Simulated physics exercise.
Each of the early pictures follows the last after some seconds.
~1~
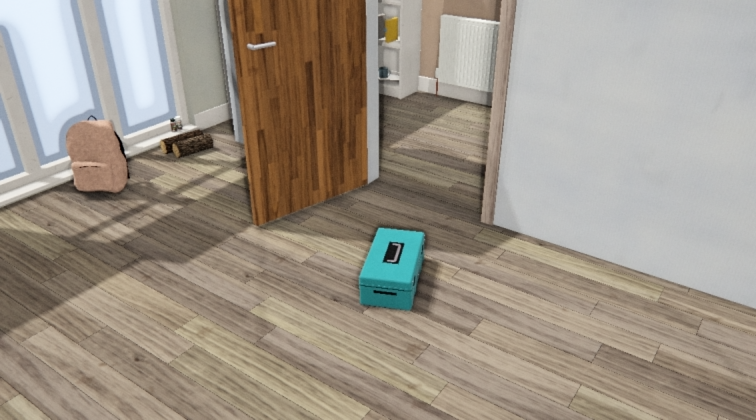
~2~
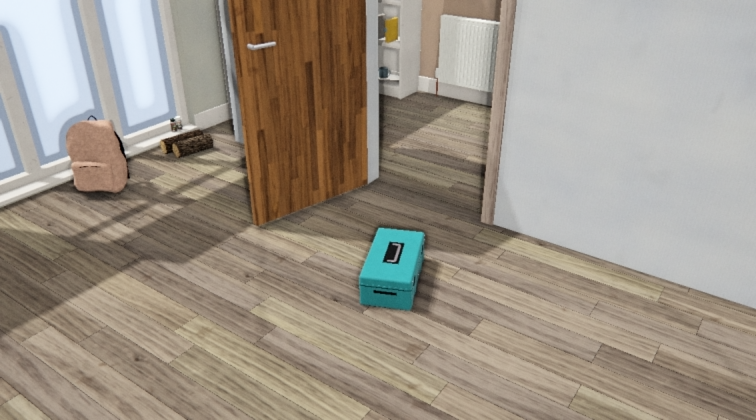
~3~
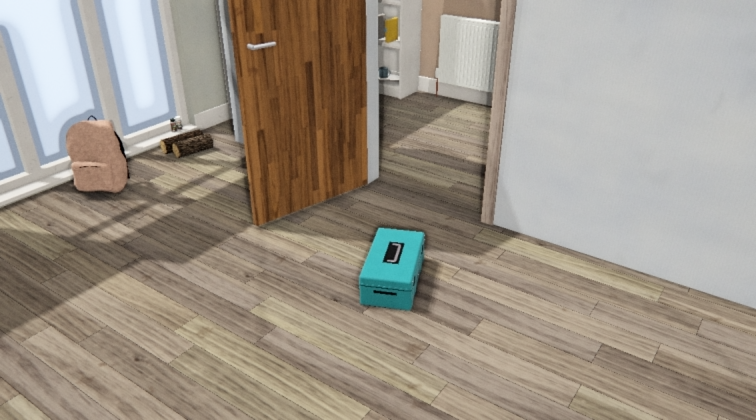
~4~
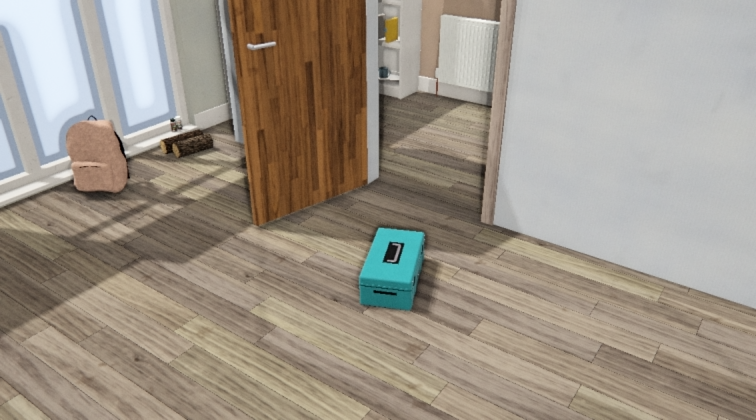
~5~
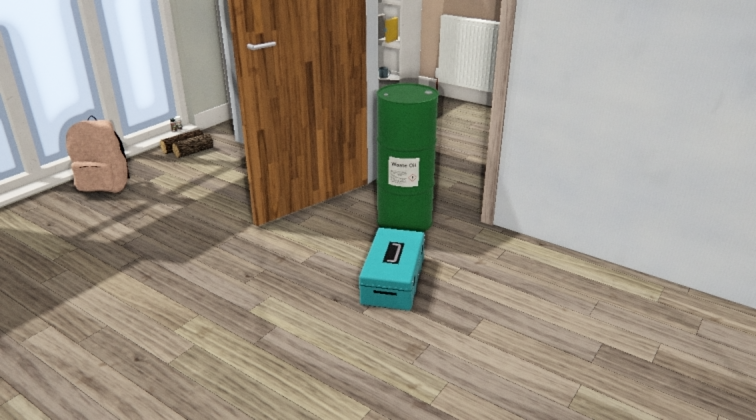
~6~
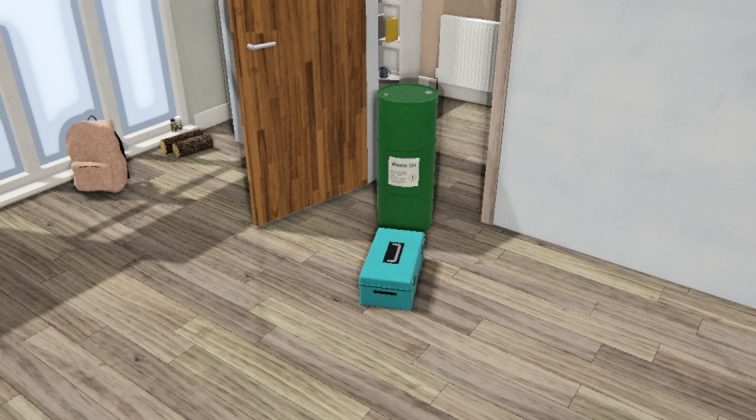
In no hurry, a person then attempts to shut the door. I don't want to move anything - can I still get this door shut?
In this one the door doesn't finish its swing at all.
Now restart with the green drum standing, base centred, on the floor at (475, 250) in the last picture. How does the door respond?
Finishes its swing.
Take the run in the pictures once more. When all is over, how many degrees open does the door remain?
About 45°.
Then, 0.80 s later than the last frame, door 85° open.
Then, 1.30 s later than the last frame, door 61° open.
When it is over, door 47° open; both as before. End places, in pixels of the last picture, green drum near (408, 160).
